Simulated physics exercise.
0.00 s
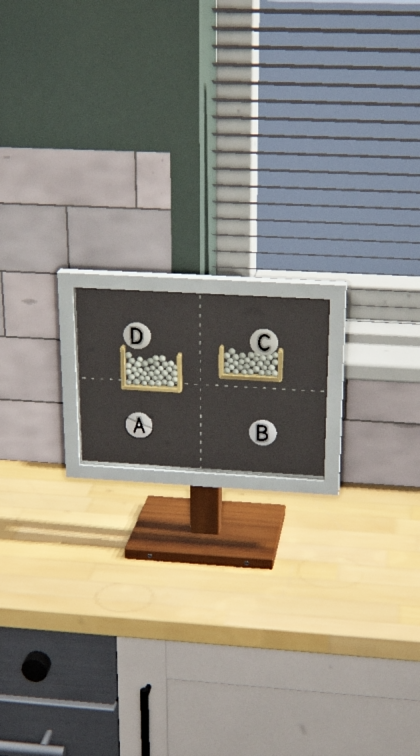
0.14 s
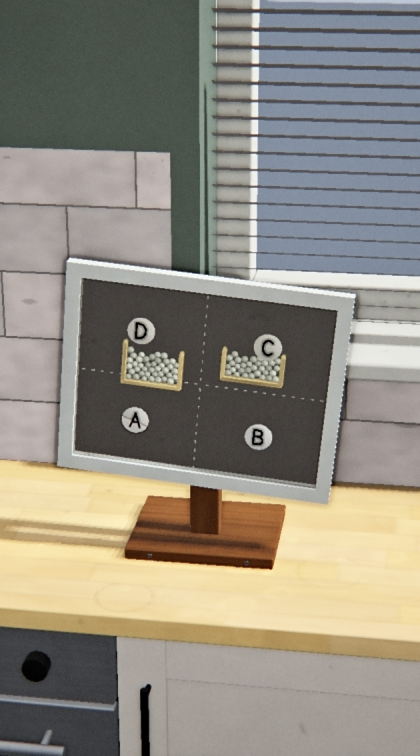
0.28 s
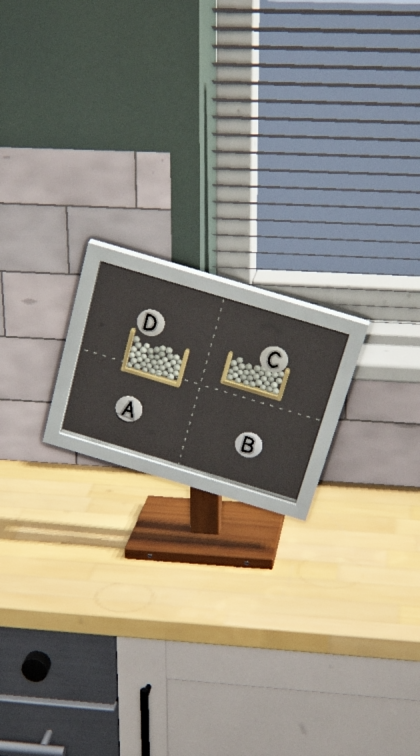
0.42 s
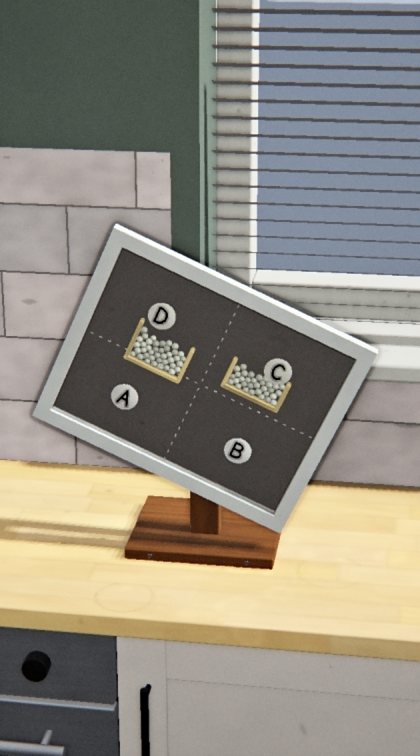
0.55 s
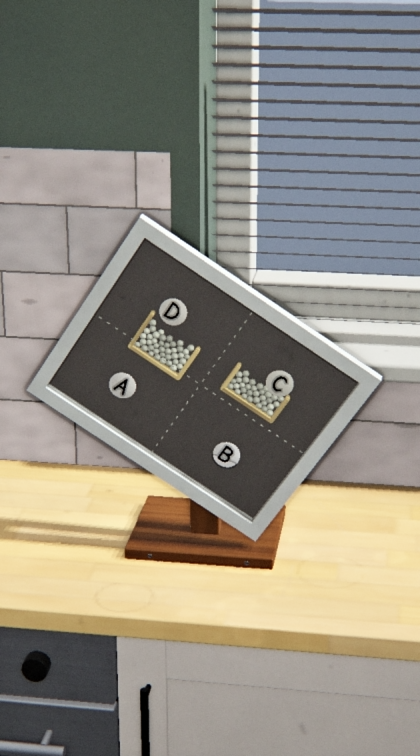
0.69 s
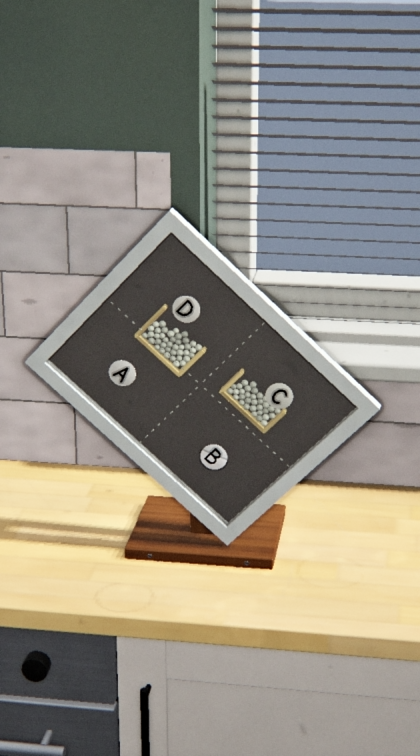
At the start, a framed dark panel stands level on a wooden base, with letters in its four quarters and small white balls piled in two open-topped trays. The panel then turns steadily clockwise, tilting the trays with it, and ends steeply slanted, its left tray higher than the right.
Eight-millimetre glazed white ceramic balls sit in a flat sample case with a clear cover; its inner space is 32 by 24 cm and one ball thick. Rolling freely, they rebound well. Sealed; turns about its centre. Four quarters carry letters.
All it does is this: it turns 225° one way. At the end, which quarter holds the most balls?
D.
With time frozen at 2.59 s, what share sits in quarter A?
0 per cent.
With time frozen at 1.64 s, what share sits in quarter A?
The share there is around 0 %.
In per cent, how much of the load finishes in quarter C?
Some 0 percent.
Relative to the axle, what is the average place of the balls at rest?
The middle sits around 2 cm right of it and 15 cm below it.
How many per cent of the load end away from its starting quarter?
Some 55 per cent.
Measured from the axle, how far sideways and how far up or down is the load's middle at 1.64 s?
Position estimate: Right 2 cm, below 12 cm.
After 1.64 s, it stands 108° clockwise; the balls' middle is 2 cm right of and 12 cm below the centre; B 10 %, C 75 %, D 15 %.
After 2.59 s, it stands 174° clockwise; the balls' middle is 12 cm left of and 9 cm below the centre; B 5 %, C 95 %.
After 3.40 s, it has come round 225° clockwise; the balls' middle is 1 cm right of and 15 cm below the centre; D 100 %.
All still by 3.9 s, it has come round 225° clockwise; A 0 %, B 0 %, C 0 %, D 100 %.
